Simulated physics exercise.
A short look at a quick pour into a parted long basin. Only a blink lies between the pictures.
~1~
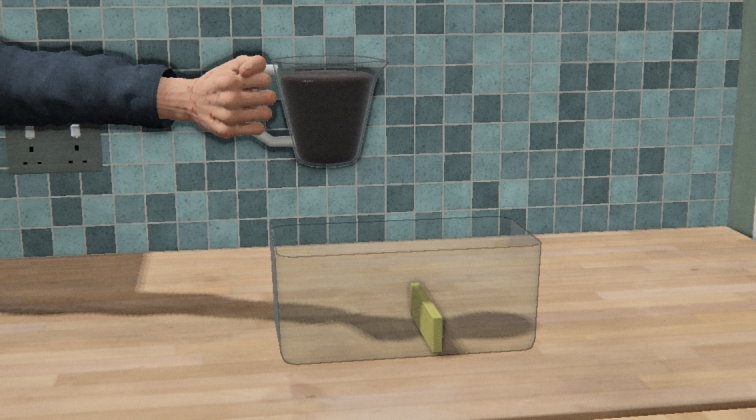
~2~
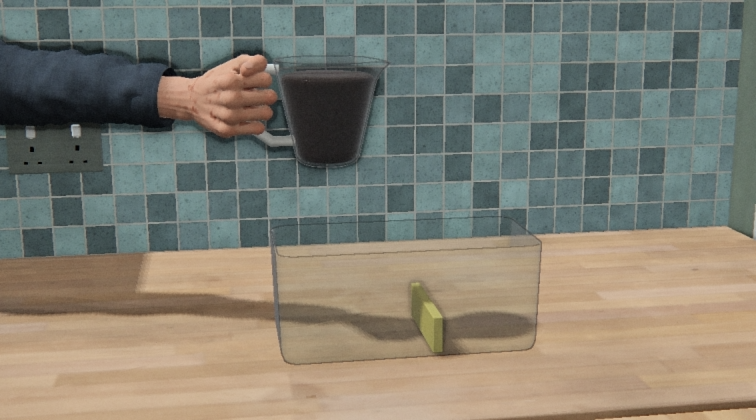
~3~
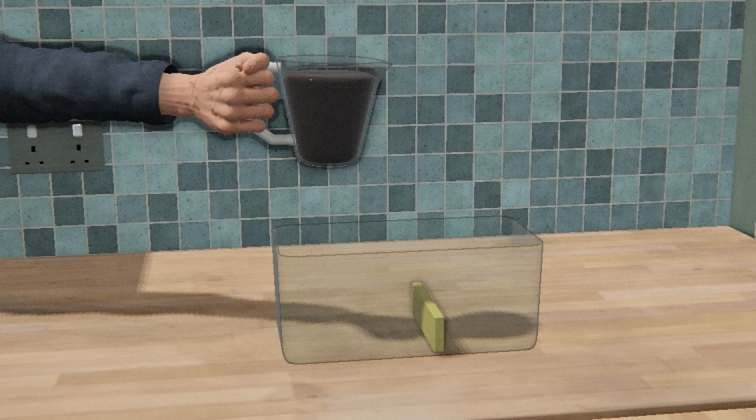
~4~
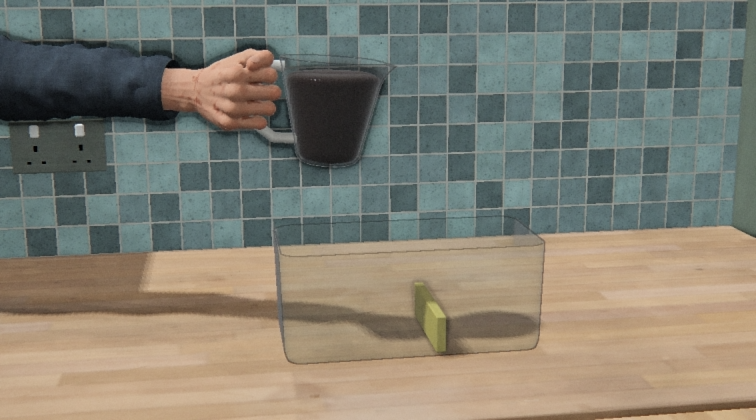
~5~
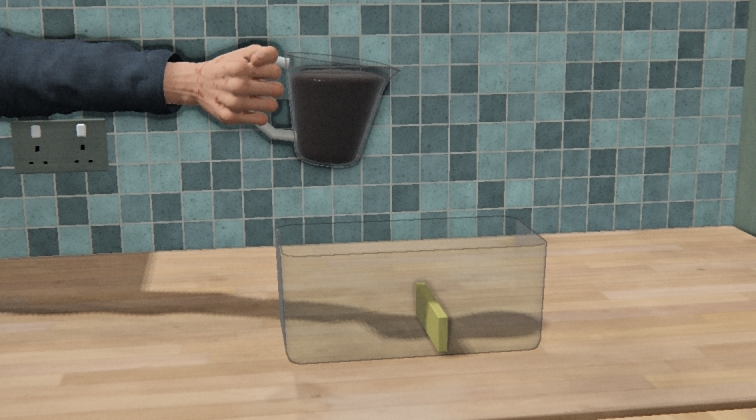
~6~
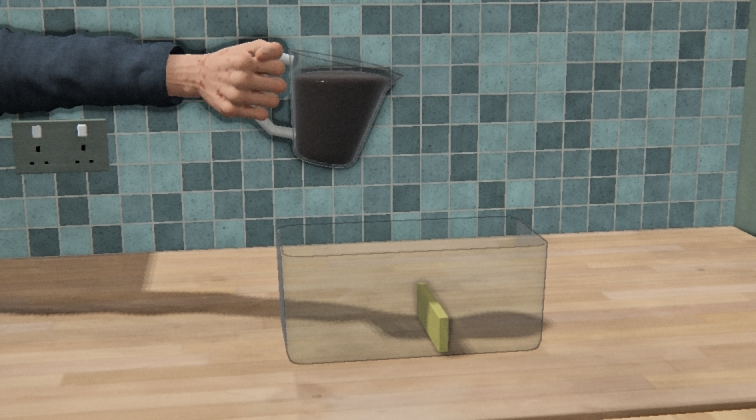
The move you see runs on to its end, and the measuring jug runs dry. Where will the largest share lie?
The right-hand section gets the most.
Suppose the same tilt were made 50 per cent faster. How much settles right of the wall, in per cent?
Roughly 70 in a hundred.
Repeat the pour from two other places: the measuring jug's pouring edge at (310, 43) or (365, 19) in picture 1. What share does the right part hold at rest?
Near 5 % and 70 %.
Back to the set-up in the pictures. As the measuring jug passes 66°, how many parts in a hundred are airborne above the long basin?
About 20 per cent.
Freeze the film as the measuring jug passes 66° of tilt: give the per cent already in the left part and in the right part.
Left about 0, right about 10.
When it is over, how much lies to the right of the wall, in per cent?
Close to 80 per cent.
A moment on, the tilt is 66° and 69 per cent is still to pour, 0 is left of the wall and 9 right of it.
Next, the tilt is 101° and 11 per cent is still to pour, 6 is left of the wall and 68 right of it.
Then the tilt is 109° and 0 per cent is still to pour, 17 is left of the wall and 82 right of it.
Later the tilt is 109° and 0 per cent is still to pour, 18 is left of the wall and 82 right of it.
In the end 18 per cent lies left of the wall, 82 right of it and 1 outside.
